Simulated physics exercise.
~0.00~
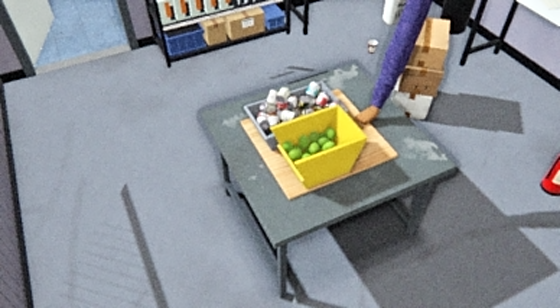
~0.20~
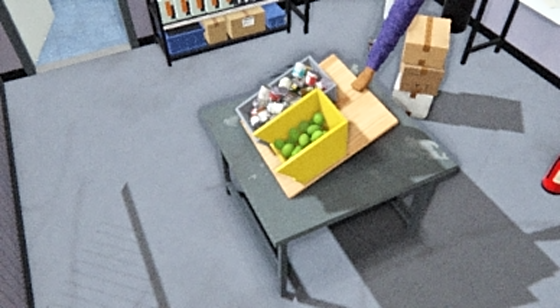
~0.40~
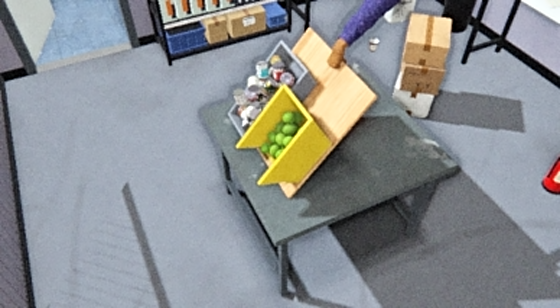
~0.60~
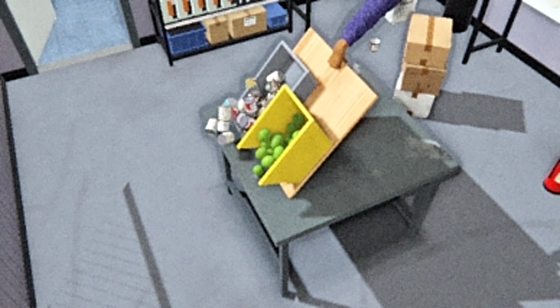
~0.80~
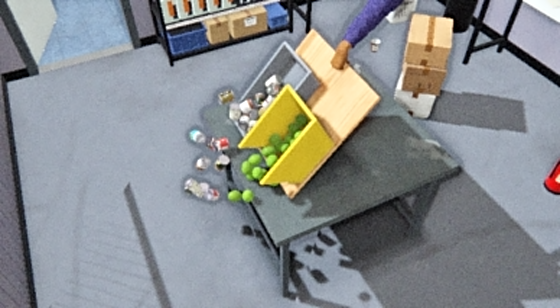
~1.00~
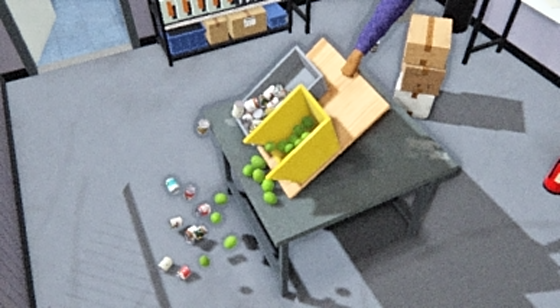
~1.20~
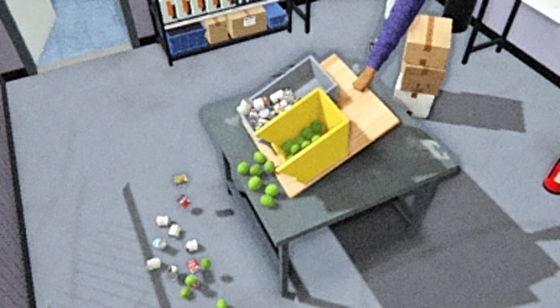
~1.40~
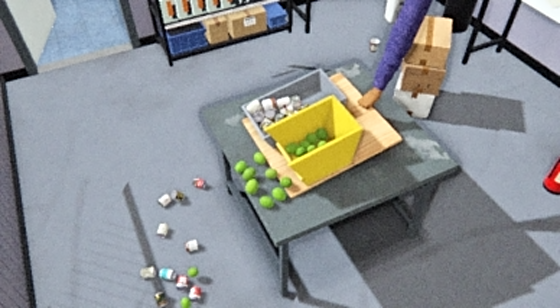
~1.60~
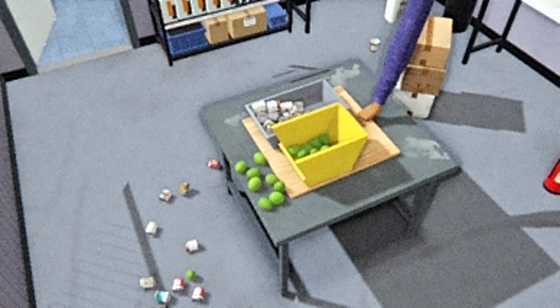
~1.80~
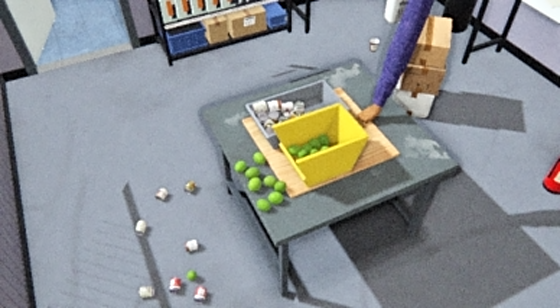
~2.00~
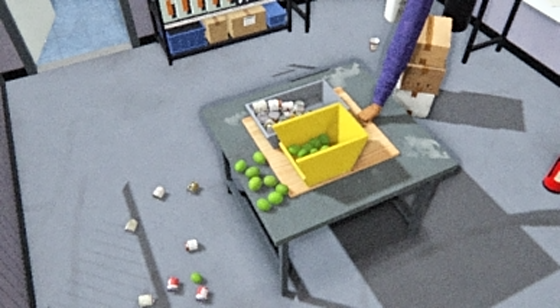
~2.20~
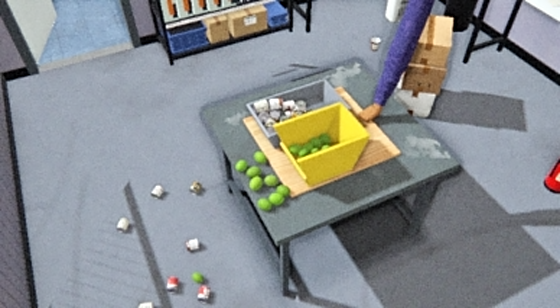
A board holding two tubs tips left, spilling some limes and tins, then lowers flat.
